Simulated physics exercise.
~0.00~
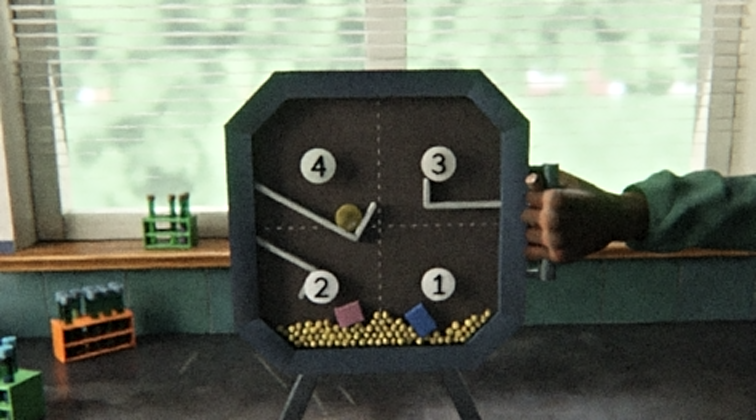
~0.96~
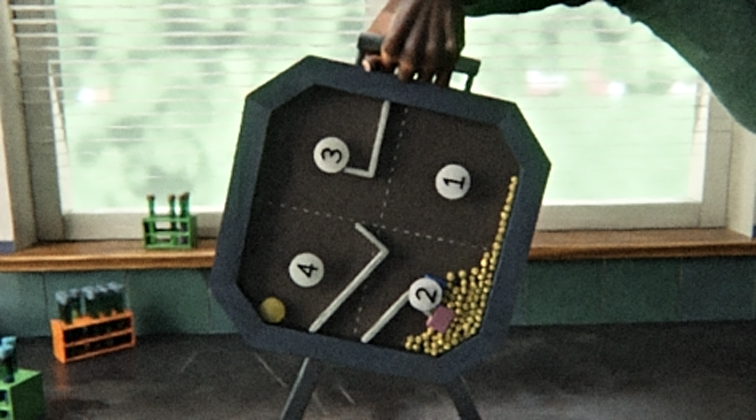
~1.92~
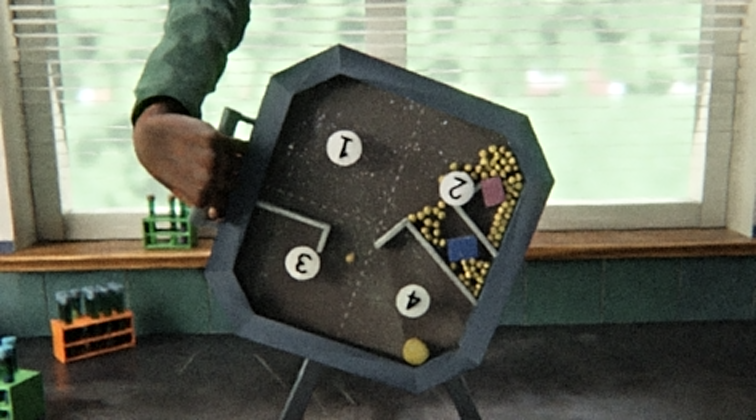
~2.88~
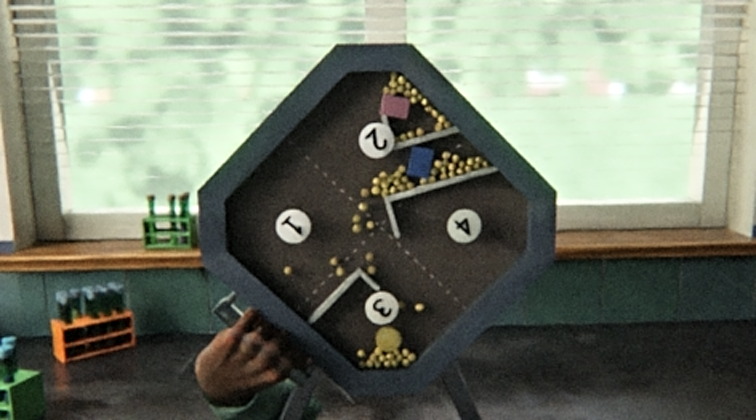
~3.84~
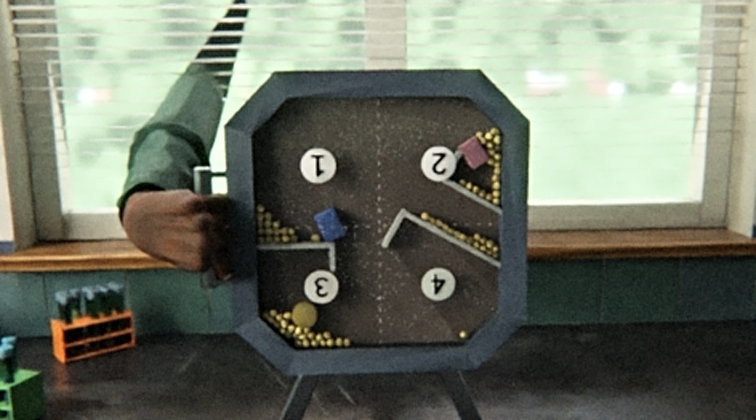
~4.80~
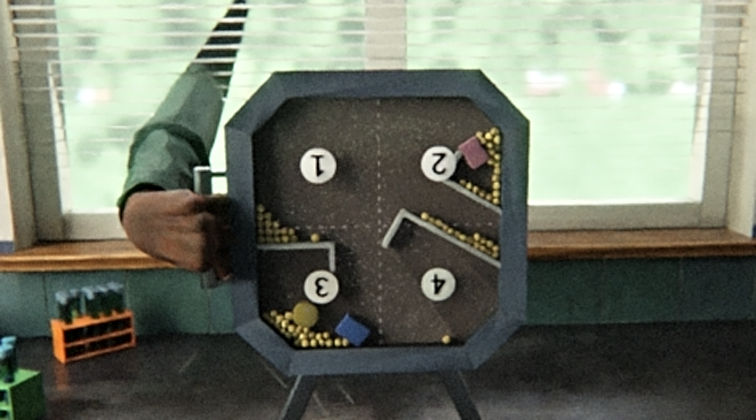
On a dark counter by a window, a hand turned an eight-sided case of yellowish beads anticlockwise past upside down, then swung it partway back; the blue block dropped beside the yellow disc at lower left, while the pink block stayed at upper right.
